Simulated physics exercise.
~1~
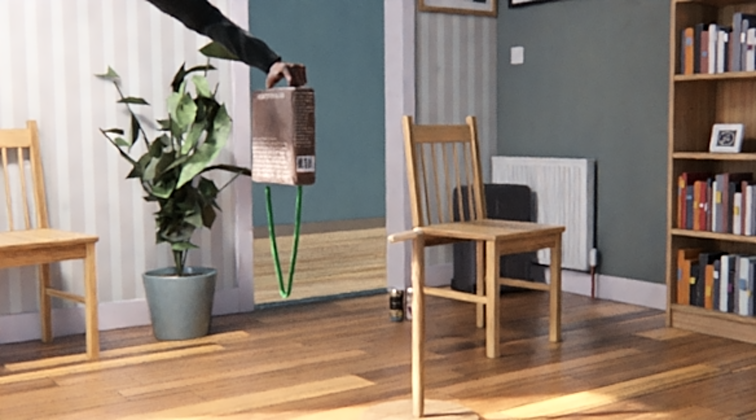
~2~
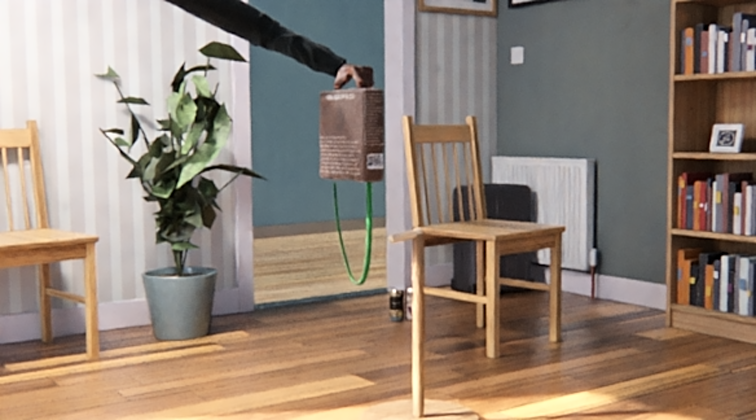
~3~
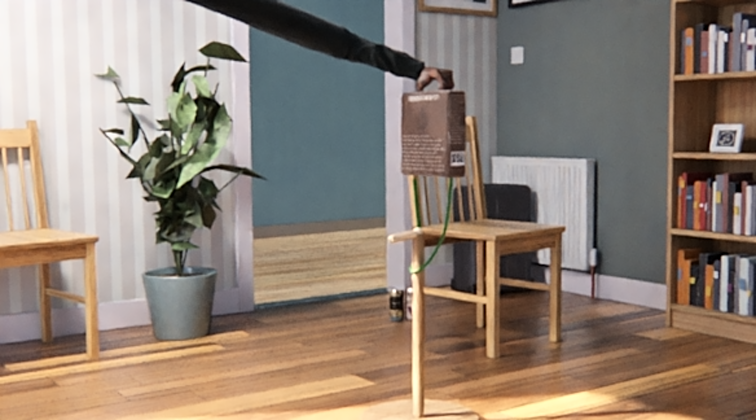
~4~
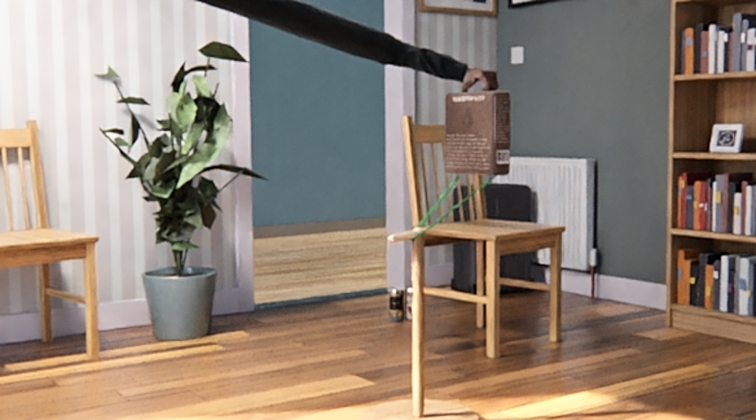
A hand in a dark sleeve carried a brown bag with a green loop dangling beneath it to the right, past a potted plant and over a wooden chair, until the loop caught on the chair's front post and pulled tight, stopping the hand.
